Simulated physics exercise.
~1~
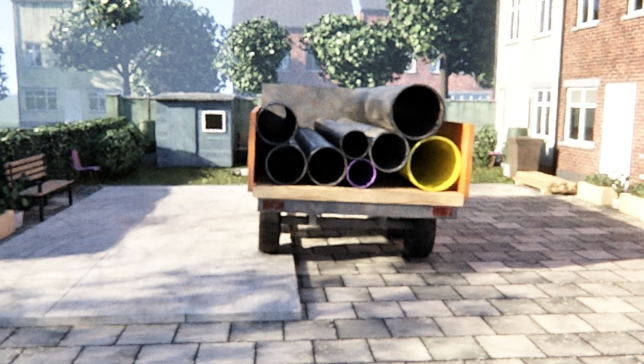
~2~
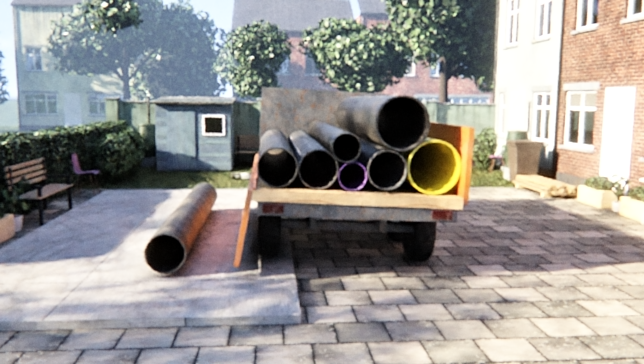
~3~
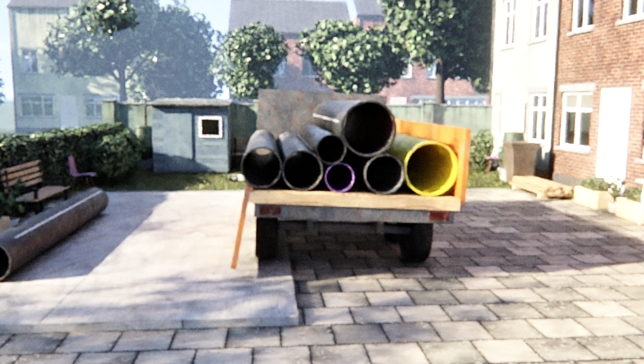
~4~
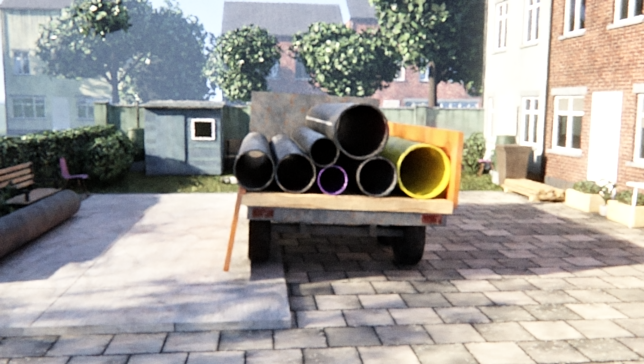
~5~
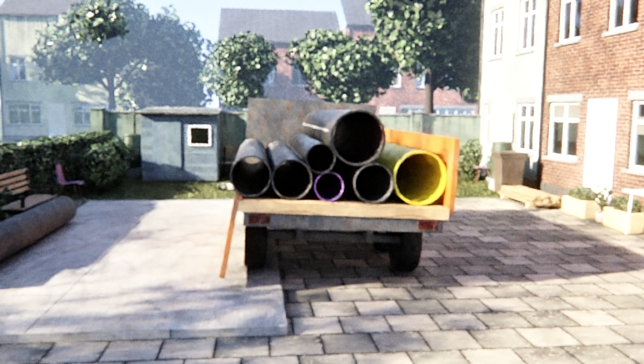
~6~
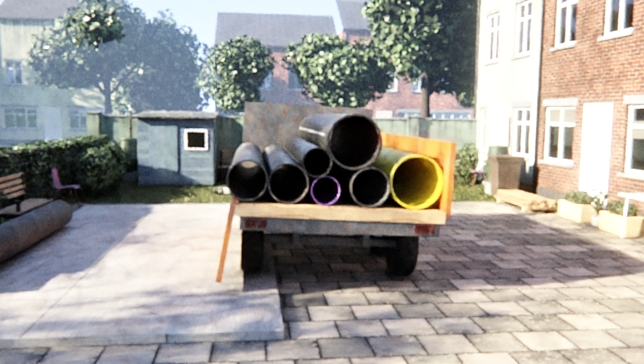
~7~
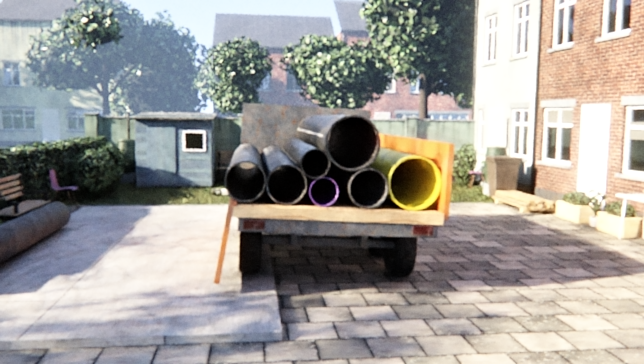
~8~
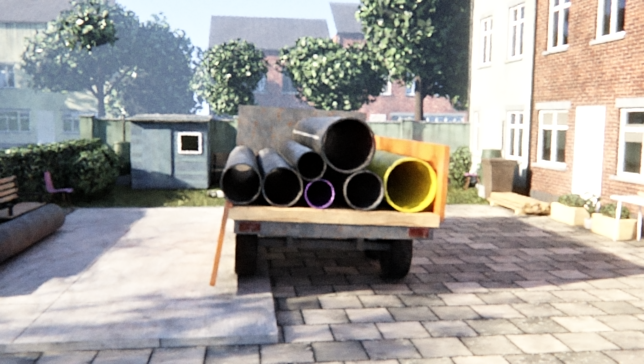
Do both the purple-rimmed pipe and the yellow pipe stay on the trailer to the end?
Yes, both stay aboard. The purple-rimmed pipe only rolls a little to the left within the bottom row, and the yellow one keeps its place by the right side board.
A trailer stacked with big hollow pipes stands in a sunny paved yard, seen from its tail end, with a blue-grey shed and trees behind and brick houses to the right. Most pipes are dark, but one in the bottom row has a purple rim and the one at the right is yellow. The left side board drops open, and a dark pipe comes off and rolls left across the pale slab toward the bench. The purple-rimmed pipe shifts slightly left as the load settles. The view drifts right, ending with the remaining pipes still piled on the deck.
